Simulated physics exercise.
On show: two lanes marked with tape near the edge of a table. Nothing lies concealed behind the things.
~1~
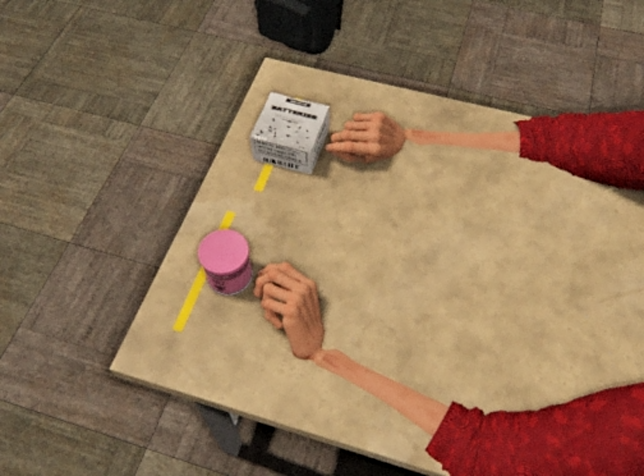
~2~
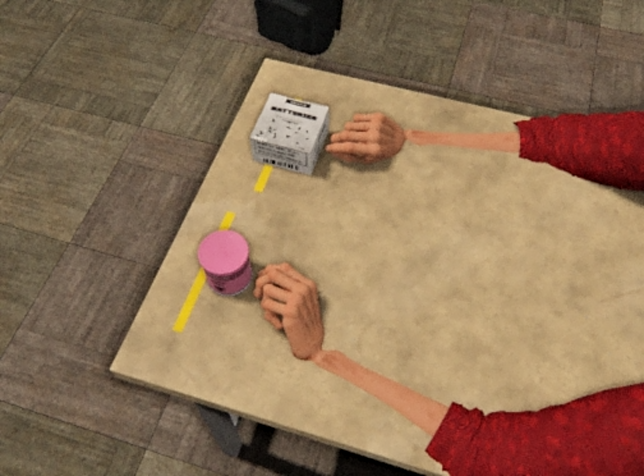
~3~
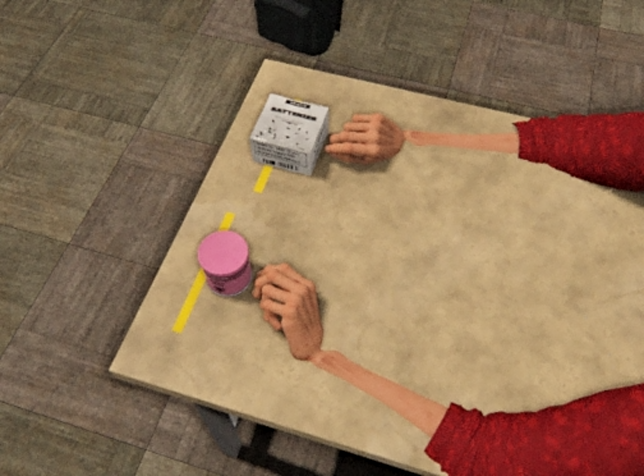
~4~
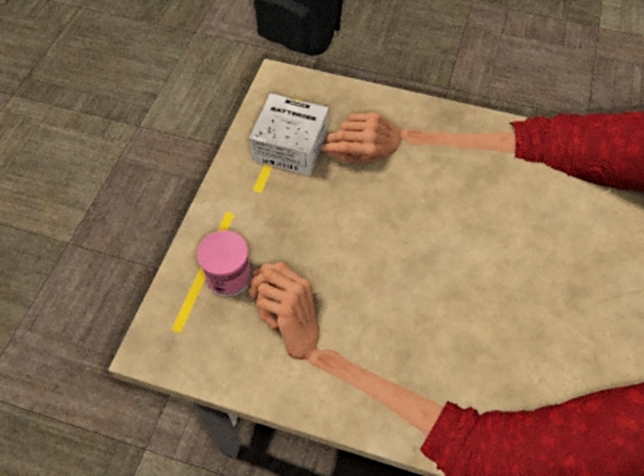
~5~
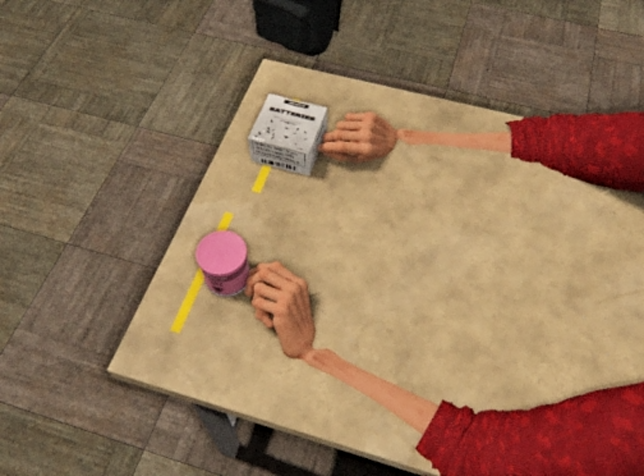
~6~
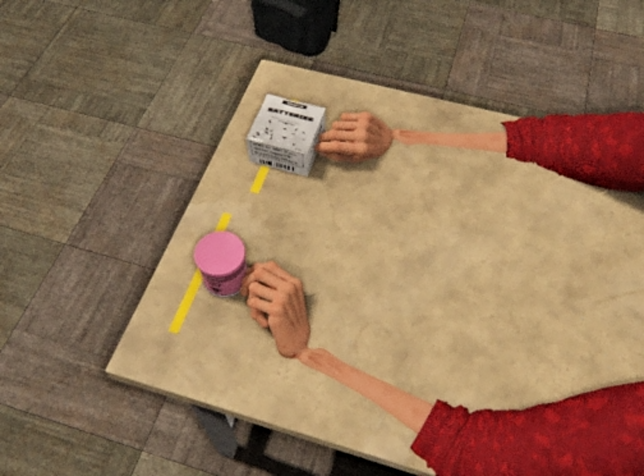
Two hands stay almost still beside a white box and a pink pot, shifting slightly left.
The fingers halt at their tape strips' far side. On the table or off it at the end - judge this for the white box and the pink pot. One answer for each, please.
At the end, my guess is the white box is still up there afterwards; my guess is the pink pot is still up there afterwards.
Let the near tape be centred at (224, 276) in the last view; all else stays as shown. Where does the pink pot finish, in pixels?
Settles at approximately (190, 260) in the last view.
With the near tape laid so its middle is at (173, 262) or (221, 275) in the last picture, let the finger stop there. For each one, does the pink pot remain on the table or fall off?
Well, it does not stay on the first time and does not go over the second time.
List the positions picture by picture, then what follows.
White box (291, 134); pink pot (227, 263), in the first frame.
Pink pot (227, 264), in the second frame.
White box (290, 135), in the third frame.
Pink pot (226, 264), in the fourth frame.
White box (289, 135), in the fifth frame.
White box (287, 135); pink pot (223, 265), in the sixth frame.
Then, 0.52 s after the last picture, white box moved a little near (272, 132); pink pot moved a little near (206, 260).
Then, 1.08 s after the last picture, white box moved a little near (253, 127); pink pot moved about its own width near (185, 255).
At rest, the white box is still on the table, near (241, 124); the pink pot is still on the table, near (171, 251).
